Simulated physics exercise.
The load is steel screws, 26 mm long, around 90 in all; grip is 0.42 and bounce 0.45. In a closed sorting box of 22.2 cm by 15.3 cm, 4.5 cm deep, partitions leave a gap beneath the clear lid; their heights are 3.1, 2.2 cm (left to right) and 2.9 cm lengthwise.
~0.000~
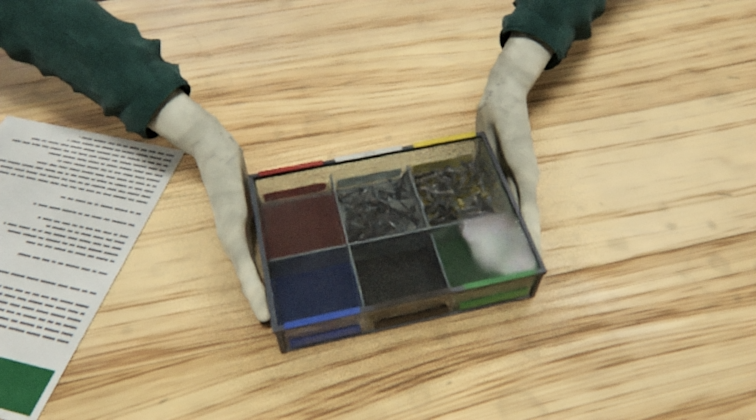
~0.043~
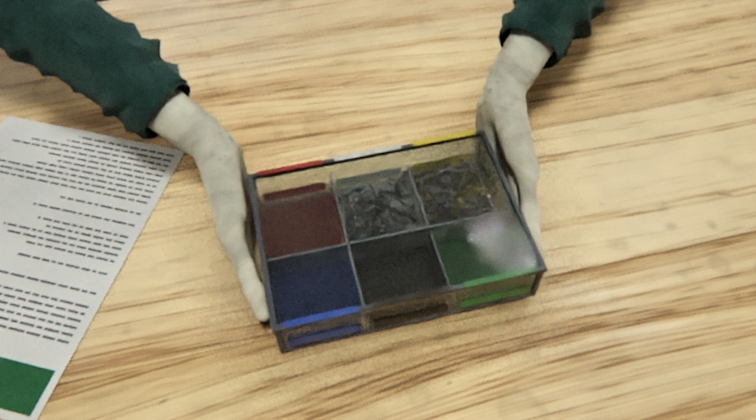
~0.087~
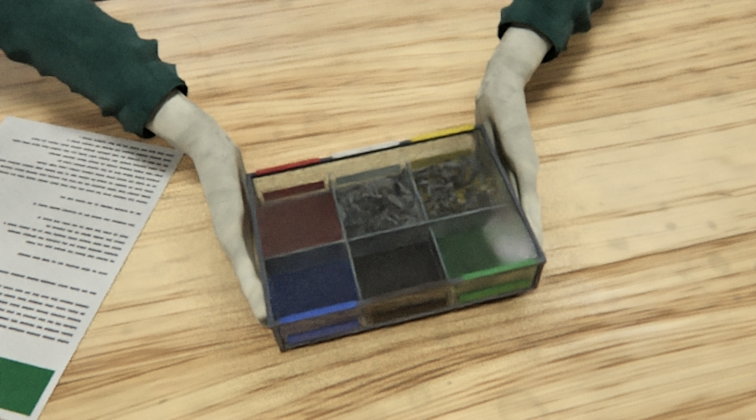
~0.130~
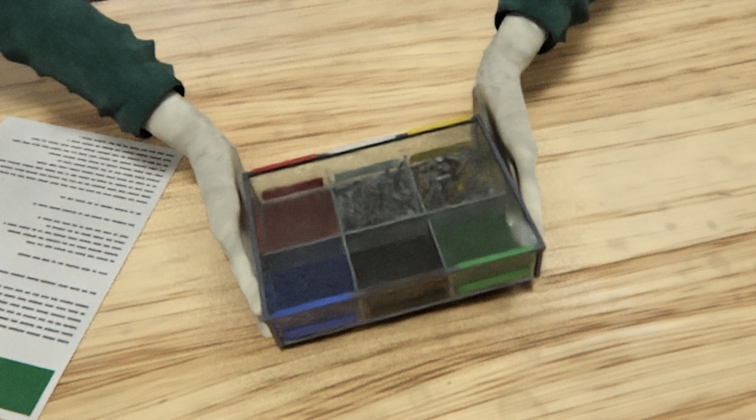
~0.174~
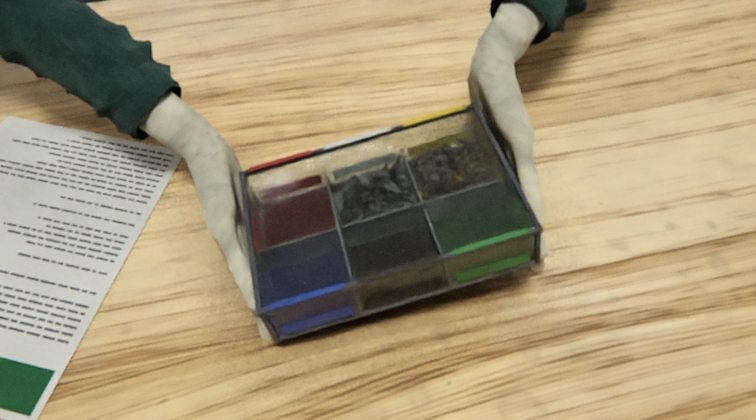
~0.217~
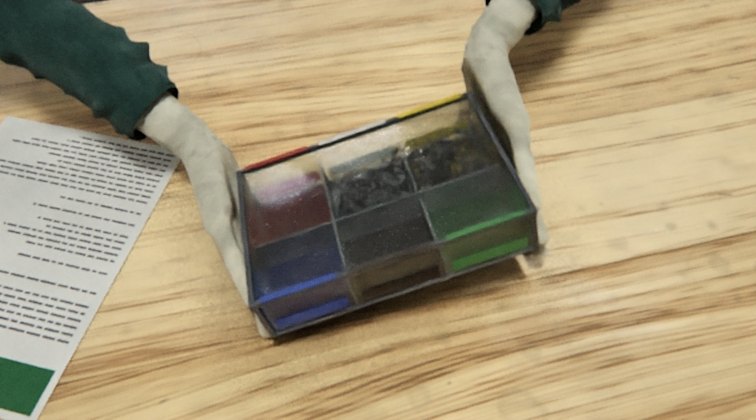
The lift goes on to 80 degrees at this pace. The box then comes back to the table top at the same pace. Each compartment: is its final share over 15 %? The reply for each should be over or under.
For red it is under, for blue it is under, for green it is under, for yellow it is over, for white it is over, for black it is under.
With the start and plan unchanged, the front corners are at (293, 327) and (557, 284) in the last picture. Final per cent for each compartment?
Final shares: Red 0%, blue 0%, green 30%, yellow 45%, white 20%, black 5%.
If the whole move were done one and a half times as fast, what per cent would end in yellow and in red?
The yellow compartment would end with 40 per cent and the red one with 0 per cent.
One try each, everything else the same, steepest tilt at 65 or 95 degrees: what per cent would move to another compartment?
Roughly 15 percent, then roughly 25 percent.
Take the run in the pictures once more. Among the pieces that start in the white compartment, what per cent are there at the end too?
Roughly 90 per cent.
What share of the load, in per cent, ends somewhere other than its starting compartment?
20 per cent, roughly.
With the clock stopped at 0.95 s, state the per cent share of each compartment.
Shares - red: 0, blue: 0, green: 0, yellow: 50, white: 50, black: 0.
Then, at 0.95 s, tilt 80 degrees; yellow 50 %, white 50 %.
Then, at 1.44 s, tilt 34 degrees; red 5 %, yellow 40 %, white 55 %.
After 1.99 s, tilt 0 degrees; red 5 %, yellow 40 %, white 55 %.
In the end, at 2.5 s, red 5 %, blue 0 %, green 0 %, yellow 40 %, white 55 %, black 0 %.
